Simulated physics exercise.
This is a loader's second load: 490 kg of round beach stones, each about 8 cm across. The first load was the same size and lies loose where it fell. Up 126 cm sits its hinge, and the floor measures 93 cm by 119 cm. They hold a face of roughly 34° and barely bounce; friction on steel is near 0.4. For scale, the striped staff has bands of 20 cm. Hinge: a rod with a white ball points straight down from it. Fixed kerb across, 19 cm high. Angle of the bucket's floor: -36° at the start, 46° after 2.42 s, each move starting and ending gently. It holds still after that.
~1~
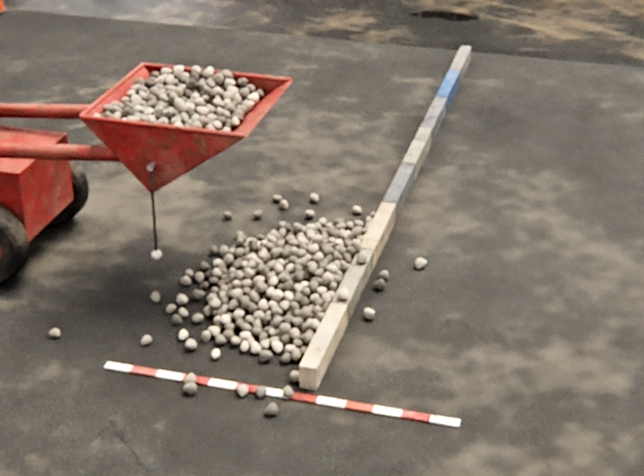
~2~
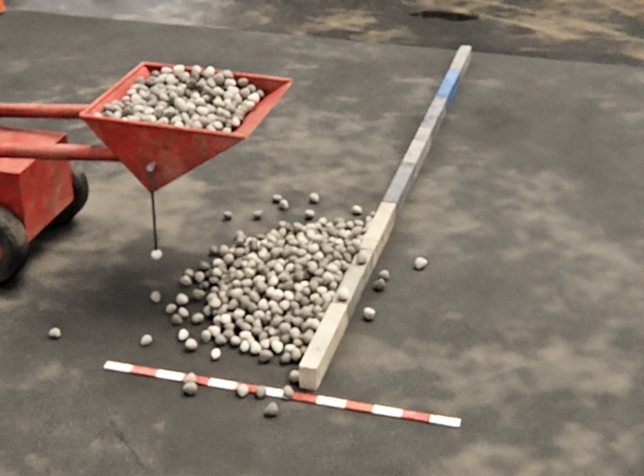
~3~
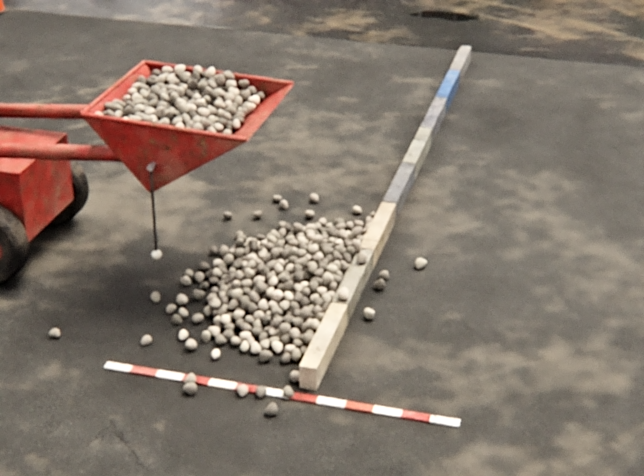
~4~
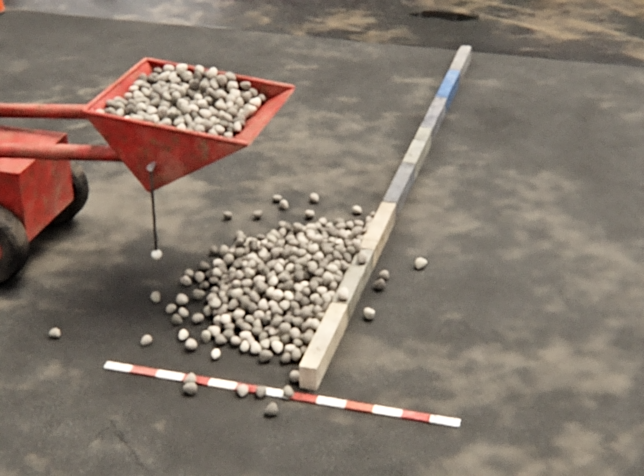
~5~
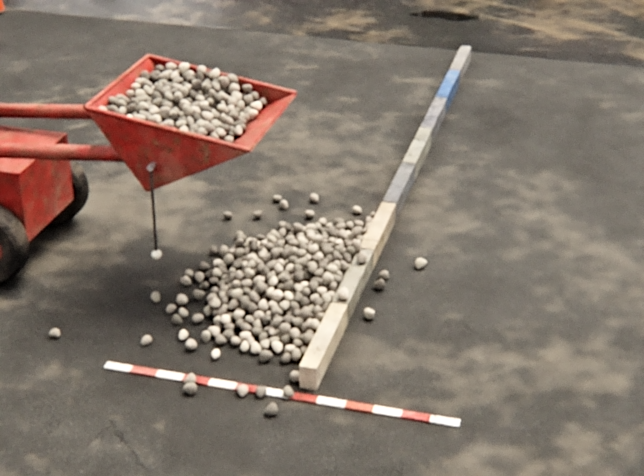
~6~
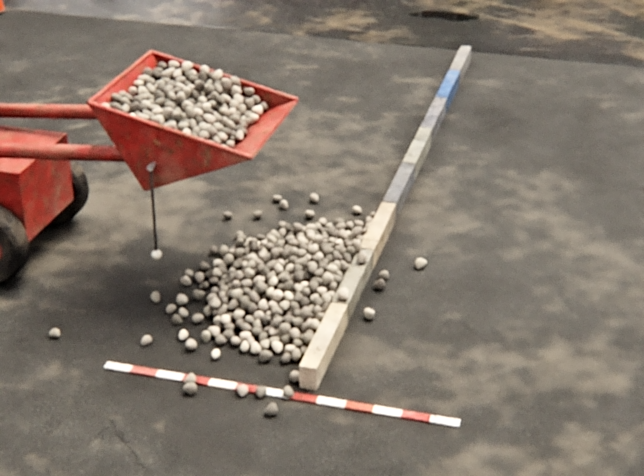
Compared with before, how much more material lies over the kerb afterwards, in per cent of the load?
Some 3 per cent of a load more.
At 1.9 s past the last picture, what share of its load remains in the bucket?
Near 0 per cent of the load is held.
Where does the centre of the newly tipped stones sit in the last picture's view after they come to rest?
I'd point to about (281, 268).
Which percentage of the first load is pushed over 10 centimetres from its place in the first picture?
About 25 %.
Then, 1.2 s after the last picture the floor is at 33°; in per cent of one load, 75 in the bucket, 124 on this side of the kerb, 1 over the kerb; the foremost stones are at (371, 274).
Then, 1.9 s after the last picture the floor is at 46°; in per cent of one load, 0 in the bucket, 198 on this side of the kerb, 2 over the kerb; the foremost stones are at (394, 289).
Then, 2.3 s after the last picture the floor is at 46°; in per cent of one load, 0 in the bucket, 196 on this side of the kerb, 3 over the kerb; the foremost stones are at (417, 308).
Then, 5.0 s after the last picture the floor is at 46°; in per cent of one load, 0 in the bucket, 196 on this side of the kerb, 4 over the kerb; the foremost stones are at (426, 311). Net gain over the kerb, 3.
